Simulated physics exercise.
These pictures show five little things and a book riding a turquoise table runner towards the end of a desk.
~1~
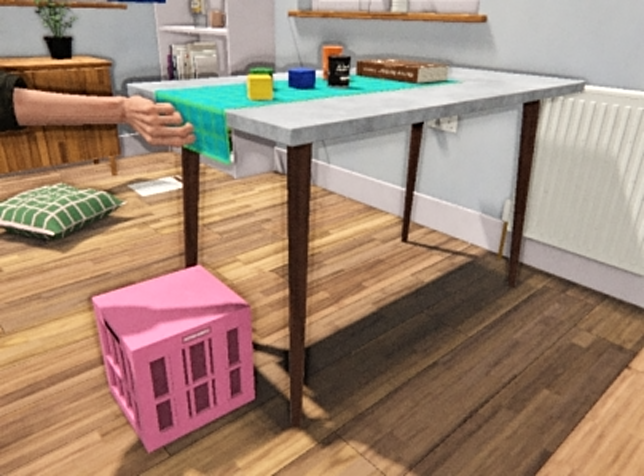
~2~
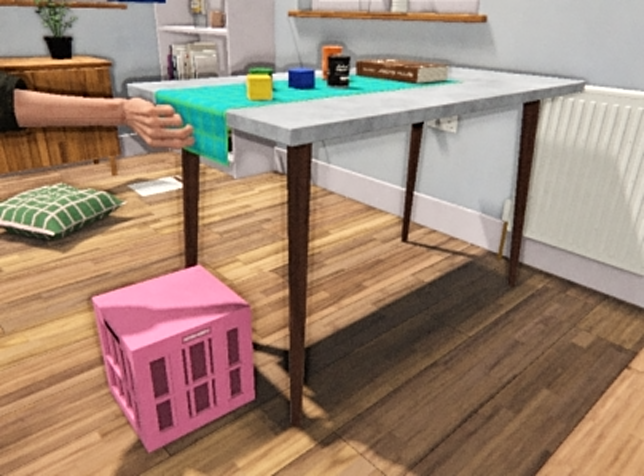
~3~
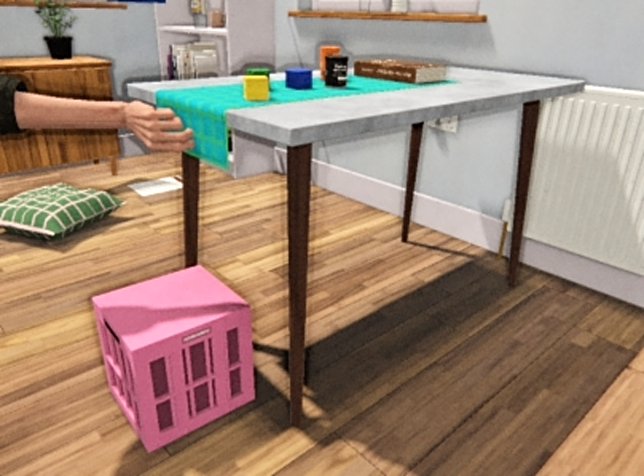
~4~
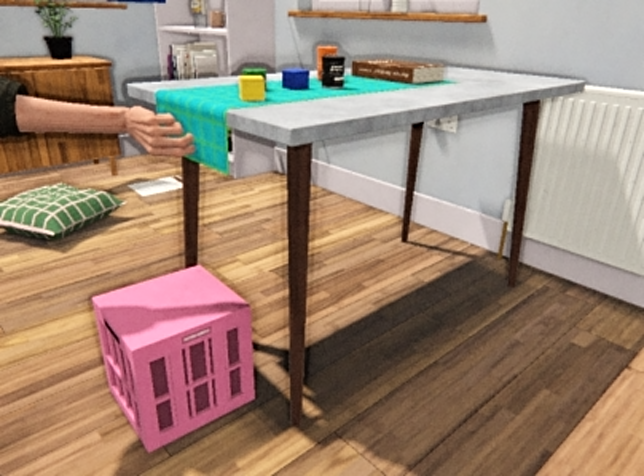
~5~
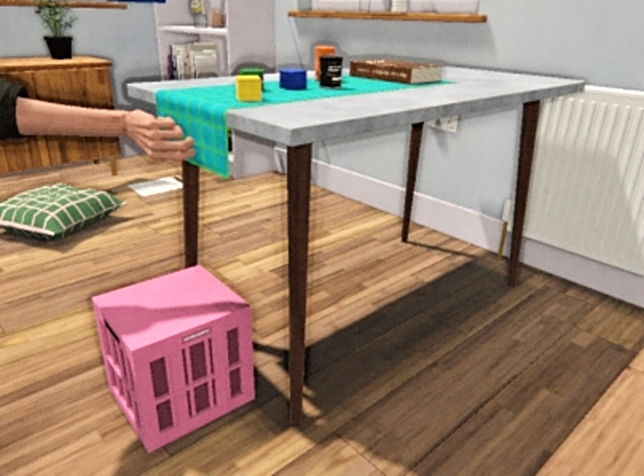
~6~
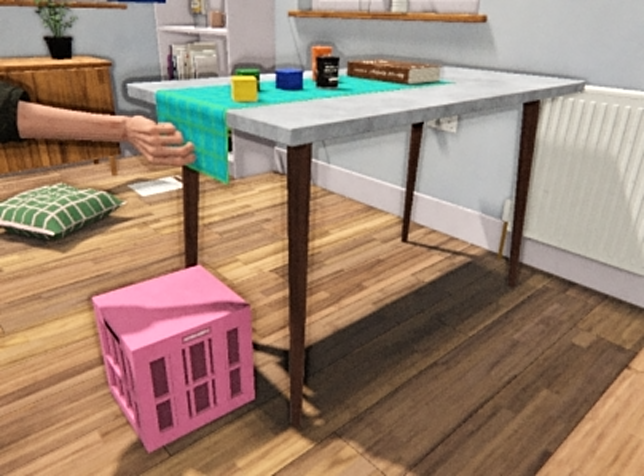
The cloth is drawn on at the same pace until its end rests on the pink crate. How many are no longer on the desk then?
Over the edge go three.
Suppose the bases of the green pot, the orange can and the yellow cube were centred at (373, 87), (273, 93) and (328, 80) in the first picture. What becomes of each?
The green pot survives; the orange can comes down; the yellow cube stays on.
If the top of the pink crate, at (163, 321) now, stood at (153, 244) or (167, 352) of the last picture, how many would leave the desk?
It would be 1 and 4.
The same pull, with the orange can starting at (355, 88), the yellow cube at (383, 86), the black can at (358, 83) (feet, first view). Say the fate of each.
The orange can remains up; the yellow cube holds on; the black can survives.
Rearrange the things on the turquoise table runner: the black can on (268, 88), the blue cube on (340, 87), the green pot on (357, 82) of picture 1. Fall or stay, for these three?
The black can comes down; the blue cube keeps its place on top; the green pot survives.
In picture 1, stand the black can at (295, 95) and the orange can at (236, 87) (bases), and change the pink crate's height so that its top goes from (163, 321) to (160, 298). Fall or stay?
The black can tumbles off, the orange can is carried off.
Soon after, hem near (196, 238); yellow cube gone.
After that, hem near (198, 277); yellow cube and green pot gone.
In the end, hem on the crate; yellow cube, green pot and blue cube gone. The desk loses three.
